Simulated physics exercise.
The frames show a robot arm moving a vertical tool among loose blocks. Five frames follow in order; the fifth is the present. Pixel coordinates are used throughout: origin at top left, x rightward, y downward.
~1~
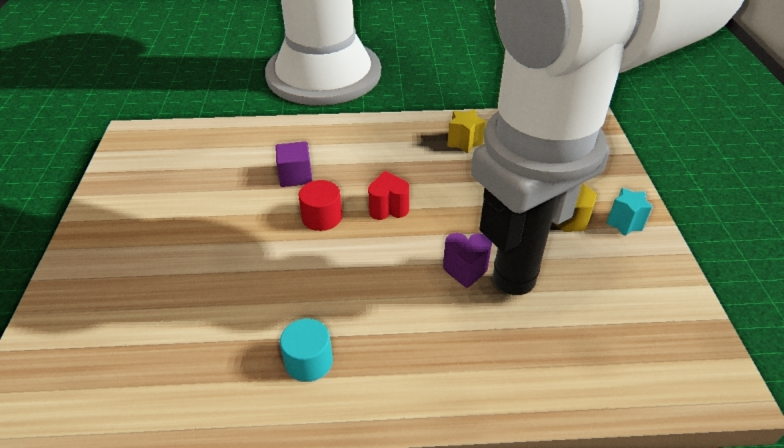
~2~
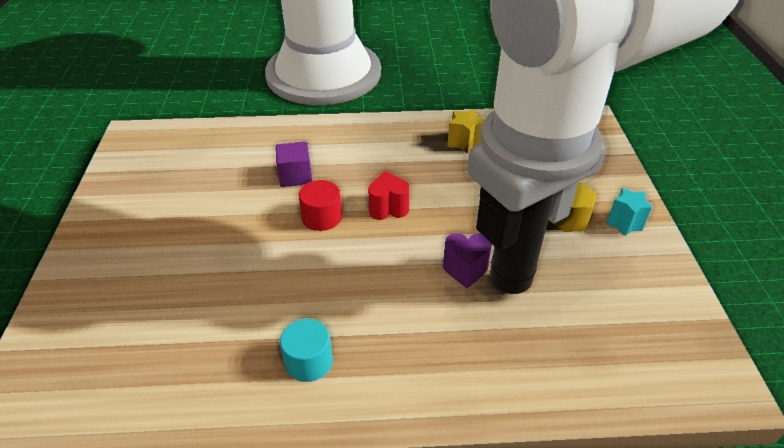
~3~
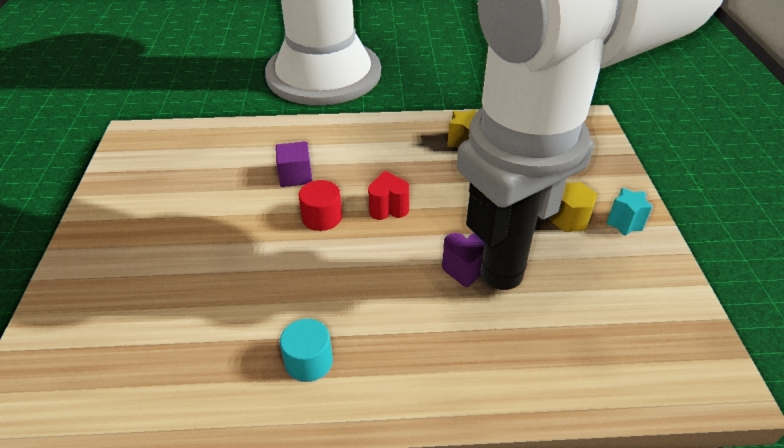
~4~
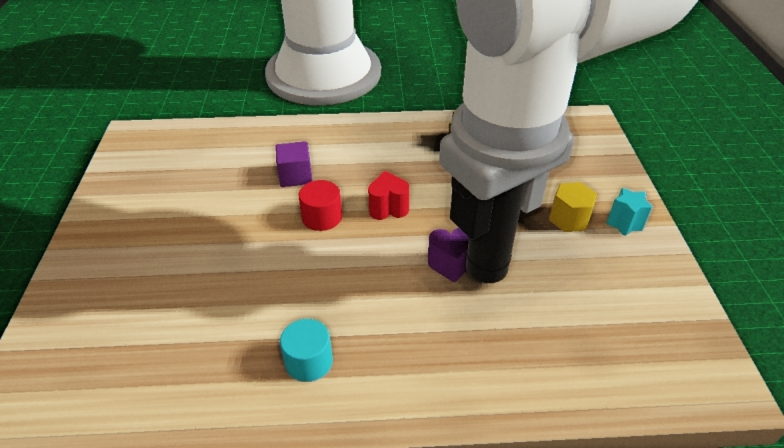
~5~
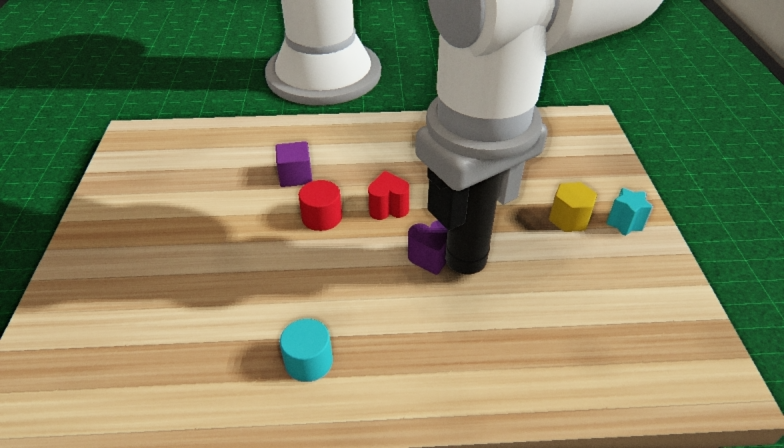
A white robot arm holding a black vertical tool reaches over a striped wooden board on a green grid floor, seen from above at an angle. A purple heart block sits left of the tool, with red blocks and a purple cube behind, a cyan cylinder in front, and yellow and cyan blocks to the right. The tool slides slightly left, then pushes the purple heart a short way left and back, while the camera stays still.
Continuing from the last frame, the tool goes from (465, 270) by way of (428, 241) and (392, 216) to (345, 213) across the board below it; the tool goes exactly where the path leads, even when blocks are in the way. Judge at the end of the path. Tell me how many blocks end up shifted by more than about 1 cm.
The answer is three or more blocks, counting only moves over 1 cm.
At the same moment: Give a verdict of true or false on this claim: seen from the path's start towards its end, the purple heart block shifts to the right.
False
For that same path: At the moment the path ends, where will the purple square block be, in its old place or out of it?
By the time the path is finished, it has hardly shifted at all.
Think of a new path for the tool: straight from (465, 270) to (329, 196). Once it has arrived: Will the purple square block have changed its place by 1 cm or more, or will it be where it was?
It keeps its position.
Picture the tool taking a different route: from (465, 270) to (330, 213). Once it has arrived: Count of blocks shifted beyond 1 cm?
It's going to be two.
On the path given first. One third of the way, tool at (427, 231); purple heart block at (391, 215), turned 40° anticlockwise.
Two thirds of the way, tool at (391, 206); red heart block at (375, 174), turned 20° anticlockwise; purple heart block at (369, 211), turned 80° anticlockwise.
At the end, tool at (344, 203); purple square block in place; red round block at (303, 195); red heart block at (359, 166); purple heart block at (359, 212), turned 115° anticlockwise.
